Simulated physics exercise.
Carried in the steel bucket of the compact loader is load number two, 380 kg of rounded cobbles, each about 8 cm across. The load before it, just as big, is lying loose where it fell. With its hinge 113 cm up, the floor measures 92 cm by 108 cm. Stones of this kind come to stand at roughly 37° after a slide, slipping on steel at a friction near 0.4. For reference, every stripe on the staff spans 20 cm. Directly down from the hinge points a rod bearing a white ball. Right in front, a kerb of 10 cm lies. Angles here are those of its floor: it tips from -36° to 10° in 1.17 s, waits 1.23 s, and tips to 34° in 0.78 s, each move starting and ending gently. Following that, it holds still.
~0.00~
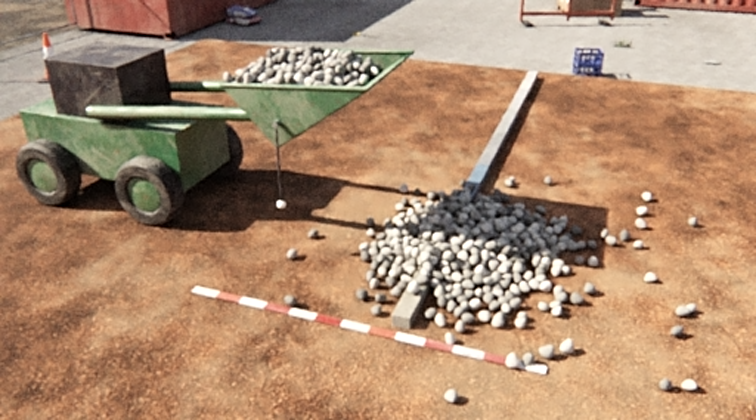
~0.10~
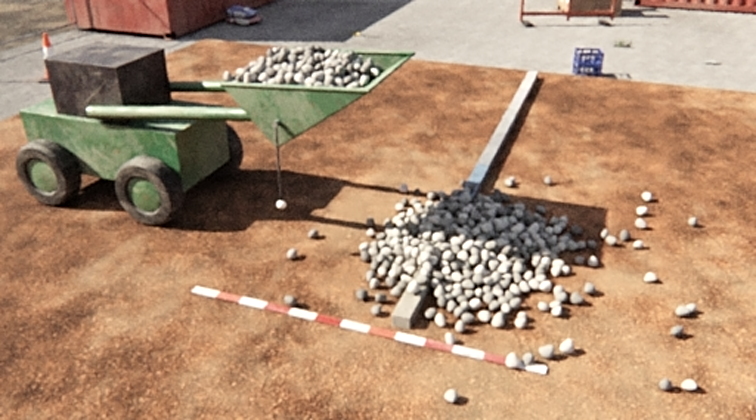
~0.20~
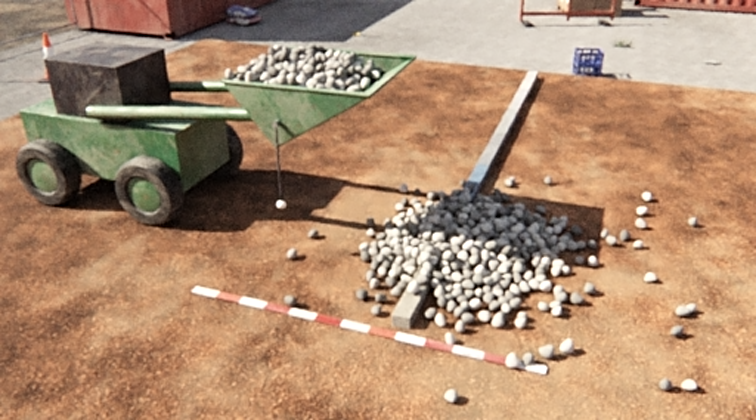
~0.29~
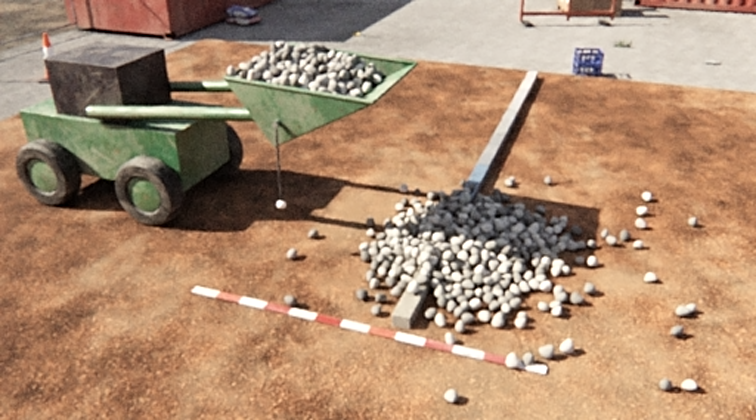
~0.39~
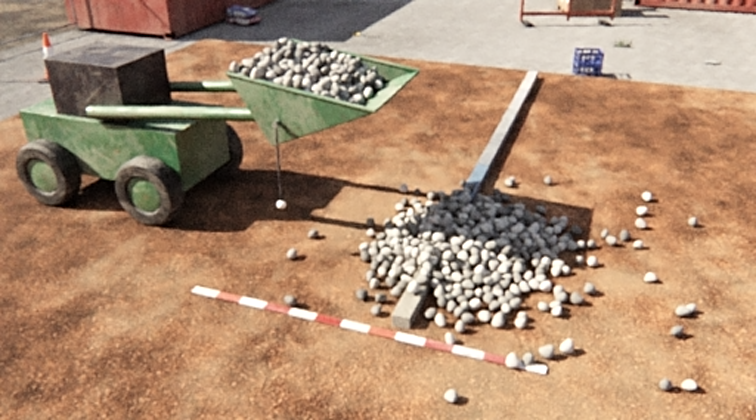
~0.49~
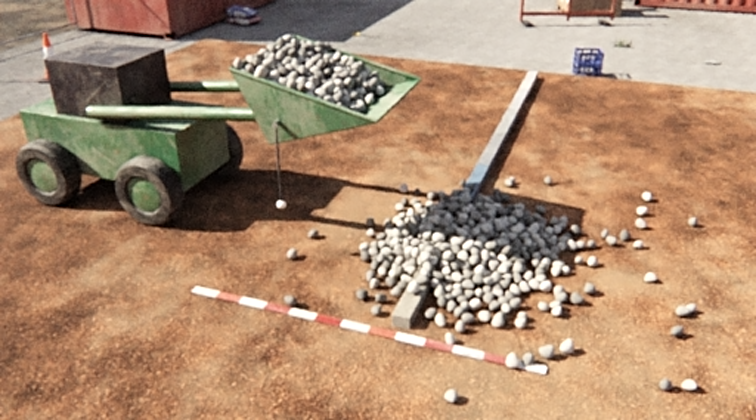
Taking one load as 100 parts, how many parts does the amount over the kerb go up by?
6 parts.
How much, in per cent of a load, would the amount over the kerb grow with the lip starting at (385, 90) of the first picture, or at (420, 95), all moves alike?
Roughly 20 and 50 percent, in that order.
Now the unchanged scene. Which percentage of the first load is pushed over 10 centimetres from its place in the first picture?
Around 5 in a hundred.
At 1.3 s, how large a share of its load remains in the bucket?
Roughly 100 parts in a hundred of the load.
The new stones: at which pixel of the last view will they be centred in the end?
Around (406, 223) in the last picture.
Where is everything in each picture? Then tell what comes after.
The first frame shows lip at (368, 89), floor tilted -36°, highest stones at (323, 58). The earlier load is highest near (458, 215), 23 cm above ground level, 36 % on this side of the kerb, 65 % over the kerb.
The second frame shows lip at (369, 91), floor tilted -35°, highest stones at (324, 58); the stones move at 0.1 m/s on average.
In the third frame, the bucket is at -33°, its lip at (371, 96); the top of the load is at (298, 54); the stones move at 0.1 m/s on average.
The fourth frame shows lip at (373, 103), floor tilted -29°, highest stones at (285, 50); the stones move at 0.2 m/s on average.
In the fifth frame, the bucket is at -24°, its lip at (375, 112); the top of the load is at (285, 48); the stones move at 0.2 m/s on average.
The sixth frame shows lip at (377, 122), floor tilted -19°, highest stones at (285, 46); the stones move at 0.2 m/s on average.
After 0.9 s the floor is at 3°; in per cent of one load, 100 in the bucket, 36 on this side of the kerb, 65 over the kerb; the foremost stones are at (674, 292).
After 1.3 s the floor is at 10°; in per cent of one load, 100 in the bucket, 36 on this side of the kerb, 65 over the kerb; the foremost stones are at (674, 292).
After 3.6 s the floor is at 34°; in per cent of one load, 10 in the bucket, 122 on this side of the kerb, 68 over the kerb; the foremost stones are at (674, 292).
After 6.2 s the floor is at 34°; in per cent of one load, 0 in the bucket, 129 on this side of the kerb, 71 over the kerb; the foremost stones are at (674, 292). Net gain over the kerb, 6.
